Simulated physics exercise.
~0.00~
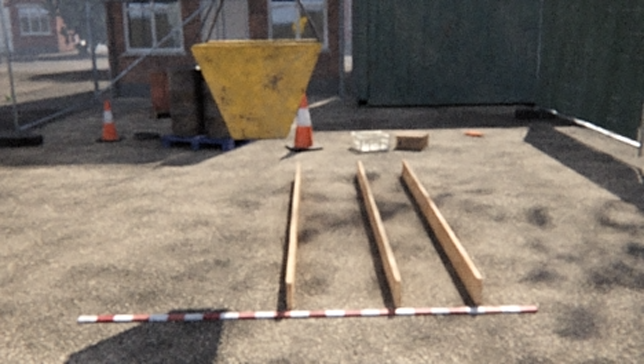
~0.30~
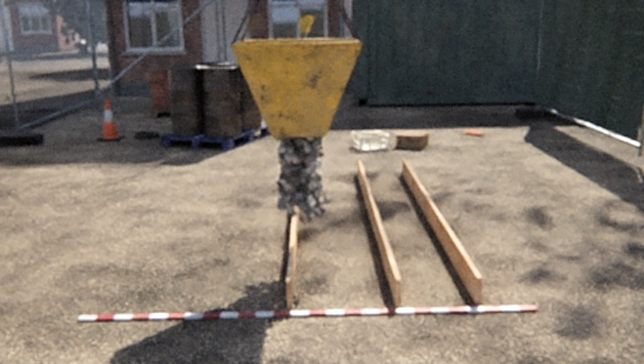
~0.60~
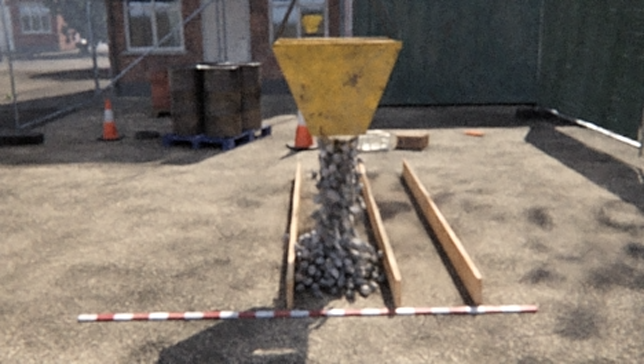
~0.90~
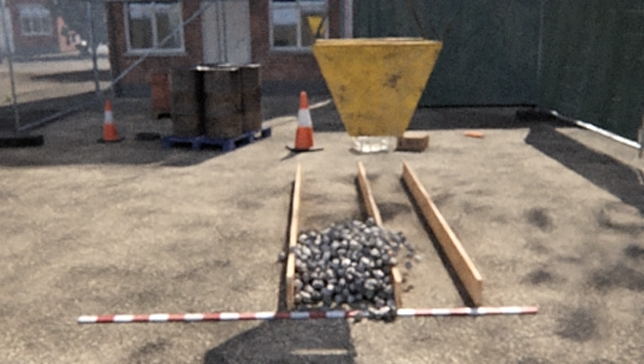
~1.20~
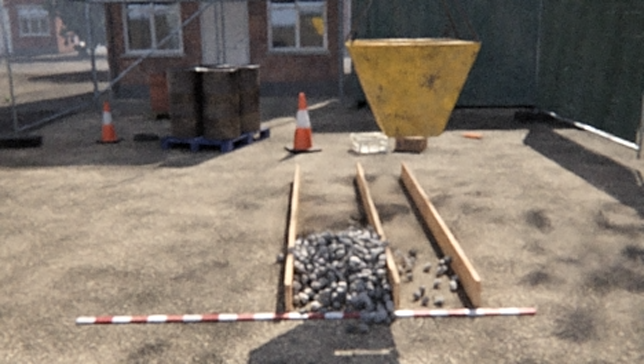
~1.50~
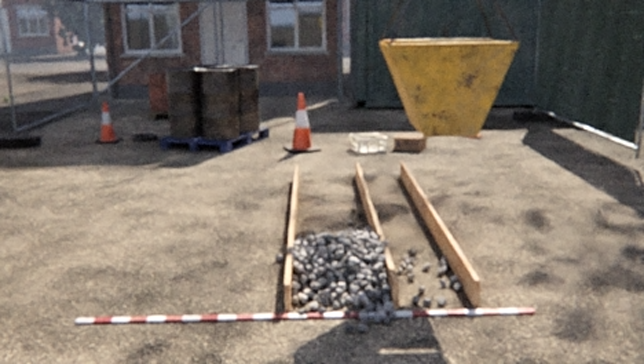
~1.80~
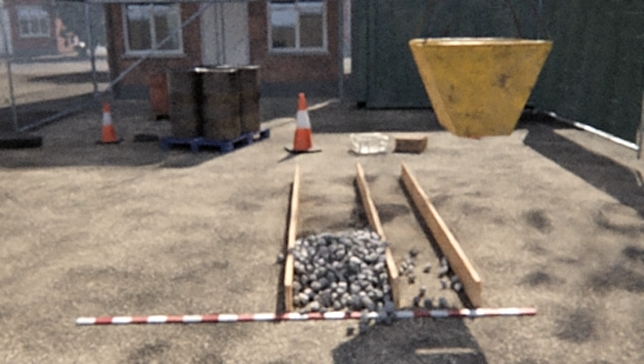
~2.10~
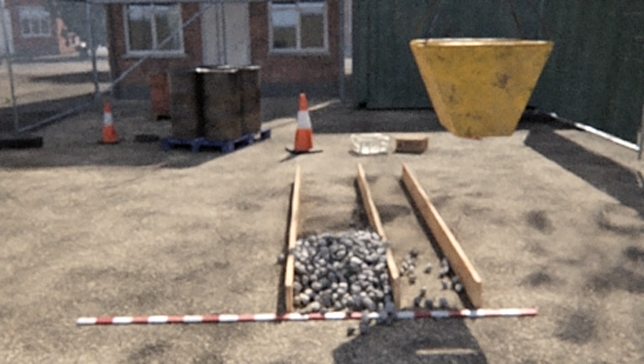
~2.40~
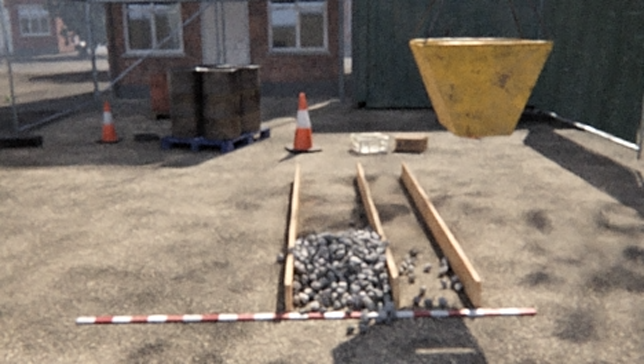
A yellow skip moves right, dropping grey stones mostly between the left and middle boards.
